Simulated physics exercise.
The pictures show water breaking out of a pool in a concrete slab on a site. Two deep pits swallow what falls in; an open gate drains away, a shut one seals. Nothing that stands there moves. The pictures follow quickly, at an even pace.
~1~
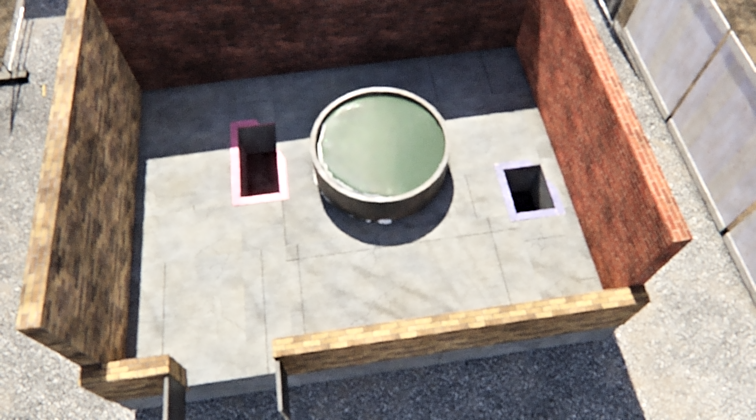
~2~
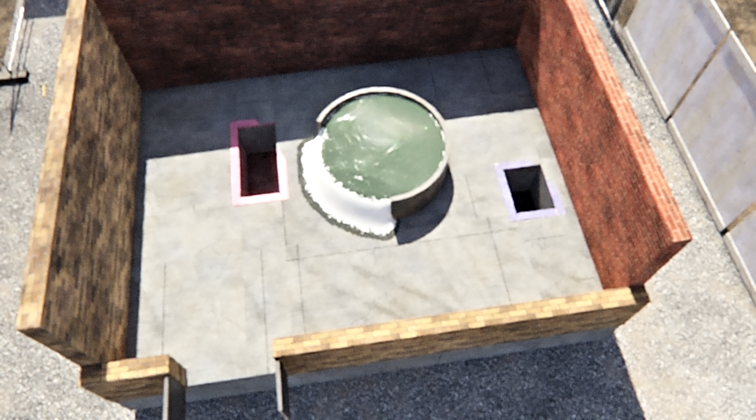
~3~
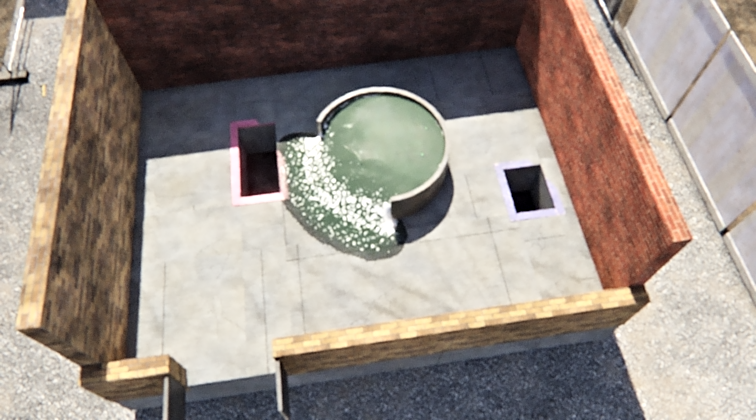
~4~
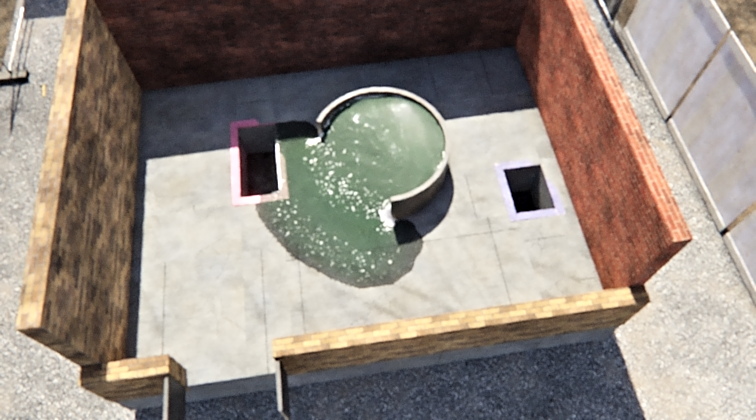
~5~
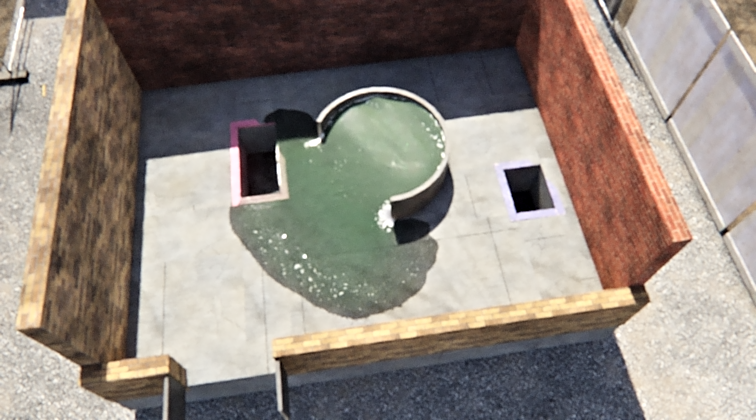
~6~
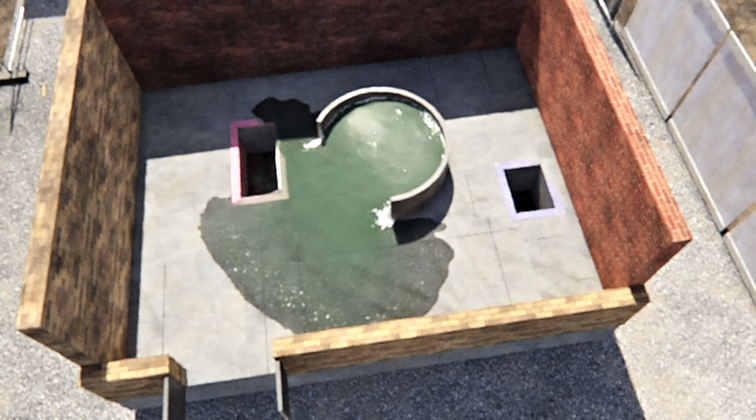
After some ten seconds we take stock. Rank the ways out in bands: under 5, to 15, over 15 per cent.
One by one: The gate takes over 15 %; the pink pit takes over 15 %; the blue pit takes under 5 %.
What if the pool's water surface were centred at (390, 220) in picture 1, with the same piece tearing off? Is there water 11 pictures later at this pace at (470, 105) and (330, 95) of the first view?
One after the other: Free of water, clear.
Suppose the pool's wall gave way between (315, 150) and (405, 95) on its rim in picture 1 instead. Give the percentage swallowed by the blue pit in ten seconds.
In per cent: Blue 8.
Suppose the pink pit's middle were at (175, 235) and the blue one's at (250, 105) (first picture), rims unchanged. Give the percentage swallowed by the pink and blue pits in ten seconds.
Per cent: Pink 50, blue 6.
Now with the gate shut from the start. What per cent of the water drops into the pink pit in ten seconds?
Per cent: Pink 40.
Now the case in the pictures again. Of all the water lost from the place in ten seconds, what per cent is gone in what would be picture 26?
Some 60 per cent.
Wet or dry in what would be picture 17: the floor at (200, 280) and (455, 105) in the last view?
One after the other: Awash, not flooded.
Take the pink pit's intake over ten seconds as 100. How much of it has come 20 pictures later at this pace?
Roughly 75 per cent.
A moment on, water covers 35 % of the floor; the gate 1 %, the pink pit 13 %, the blue pit 0 %.
Next, water covers 40 % of the floor; the gate 4 %, the pink pit 19 %, the blue pit 0 %.
Then, water covers 50 % of the floor; the gate 11 %, the pink pit 23 %, the blue pit 0 %.
Later, water covers 60 % of the floor; the gate 21 %, the pink pit 27 %, the blue pit 0 %.
In the end, water covers 75 % of the floor; the gate 26 %, the pink pit 31 %, the blue pit 1 %.
